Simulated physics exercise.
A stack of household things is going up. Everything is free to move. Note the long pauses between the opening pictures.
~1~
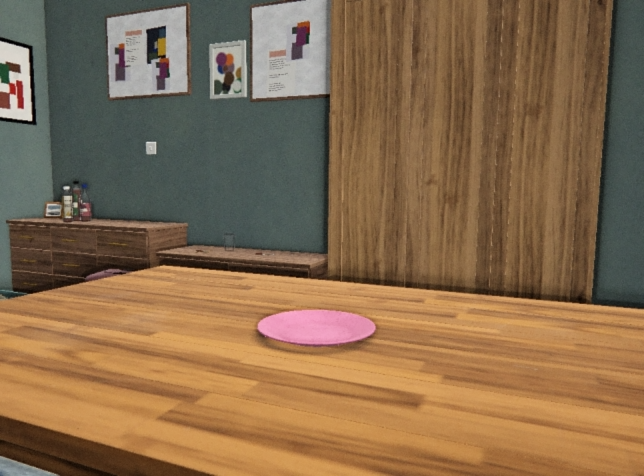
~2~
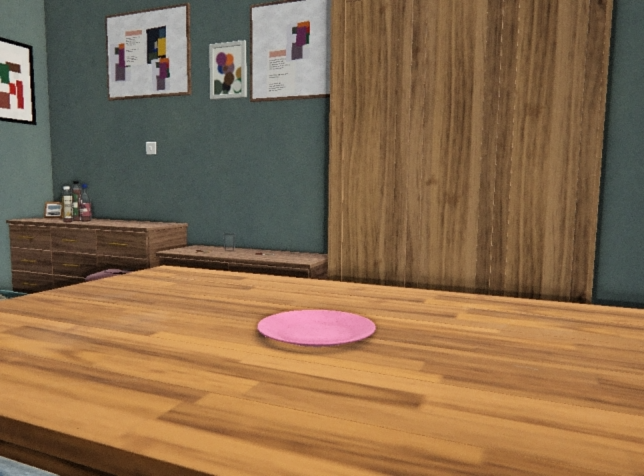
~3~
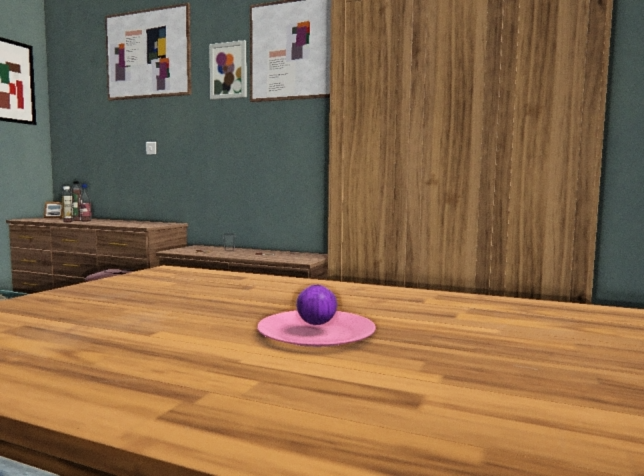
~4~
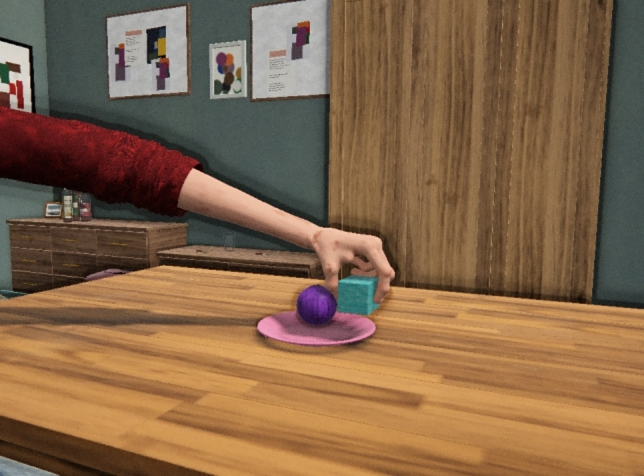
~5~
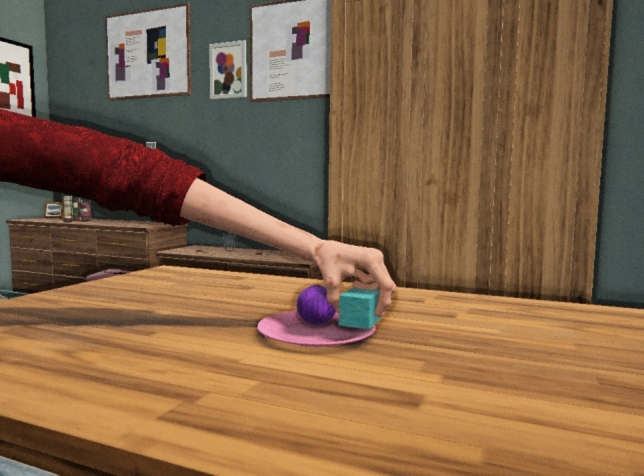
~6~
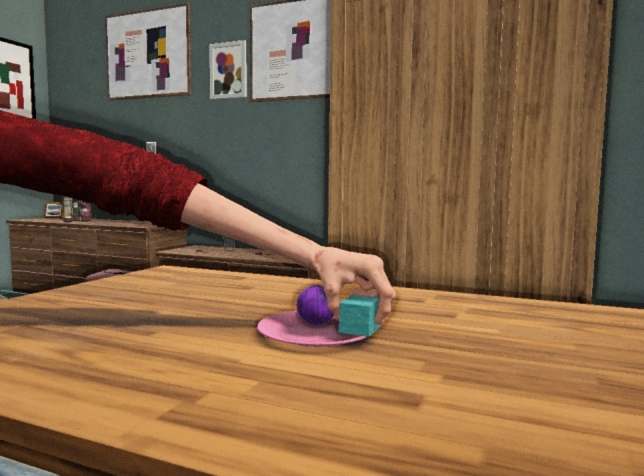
A pink plate sits on a wooden table, a purple ball appears on it, and a hand lowers a turquoise block beside the ball.
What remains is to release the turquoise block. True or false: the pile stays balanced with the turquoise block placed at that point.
True.
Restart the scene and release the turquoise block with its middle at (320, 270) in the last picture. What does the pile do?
After that, the pile falls over.
Then, 0.20 s on from there, no change.
Then, 0.60 s on from there, turquoise block resting near (360, 315).
In the end, all 3 unmoved. At the end, from the last picture's camera, turquoise block near (360, 315). The pile stays up.
